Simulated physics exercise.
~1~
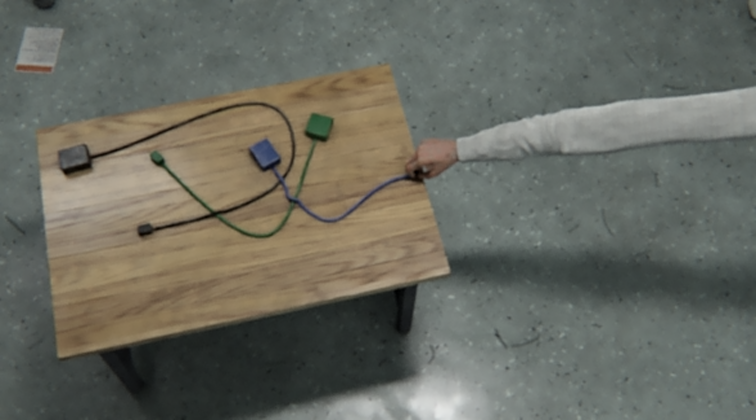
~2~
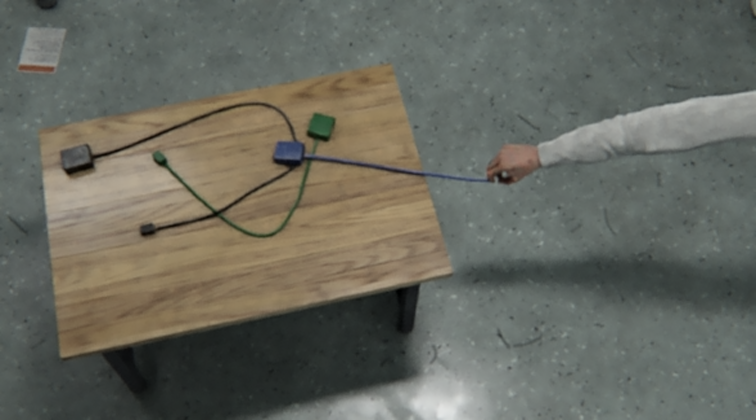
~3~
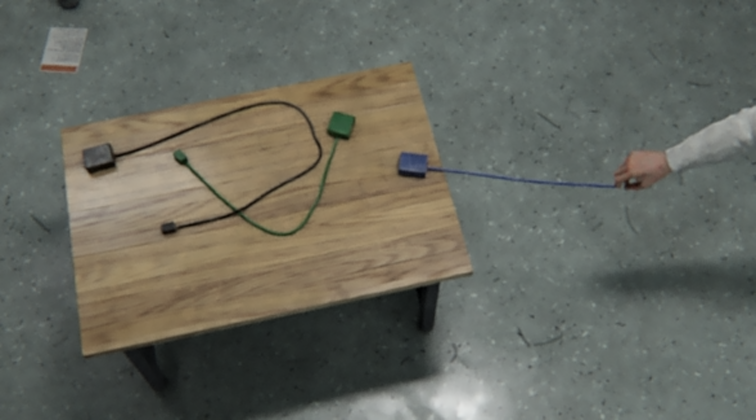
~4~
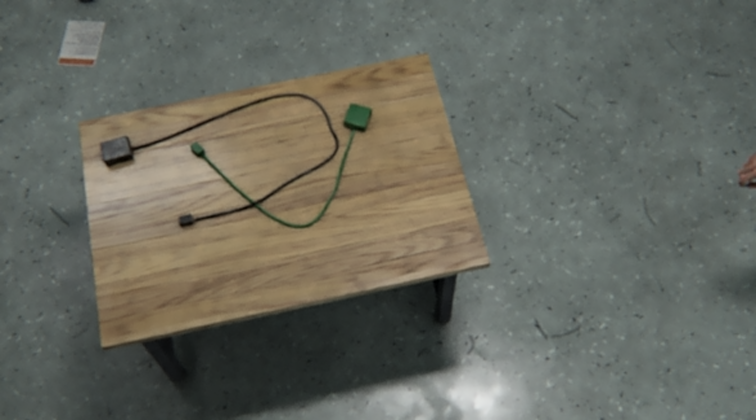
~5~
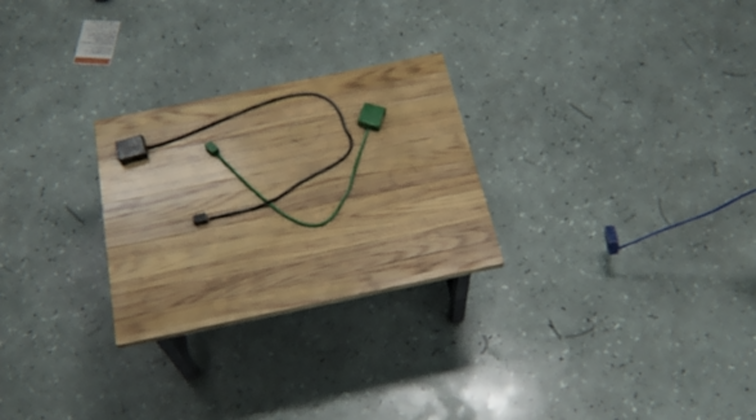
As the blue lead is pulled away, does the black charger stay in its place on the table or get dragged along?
The black charger stays in its place at the left of the table, hardly stirring while the blue lead is drawn off.
On a wooden table above a speckled grey floor, seen from high above, three leads with chargers overlap. The black charger lies at the left, the green one near the far right corner, and the blue one between them. A hand in a pale sleeve grips the blue lead's end and pulls it rightwards, straightening it. The blue charger slides after it, past the green lead to the right edge, then leaves the table as the view shifts slightly left. Finally the blue charger is off to the right on its lead, while the black and green ones remain on the tabletop.
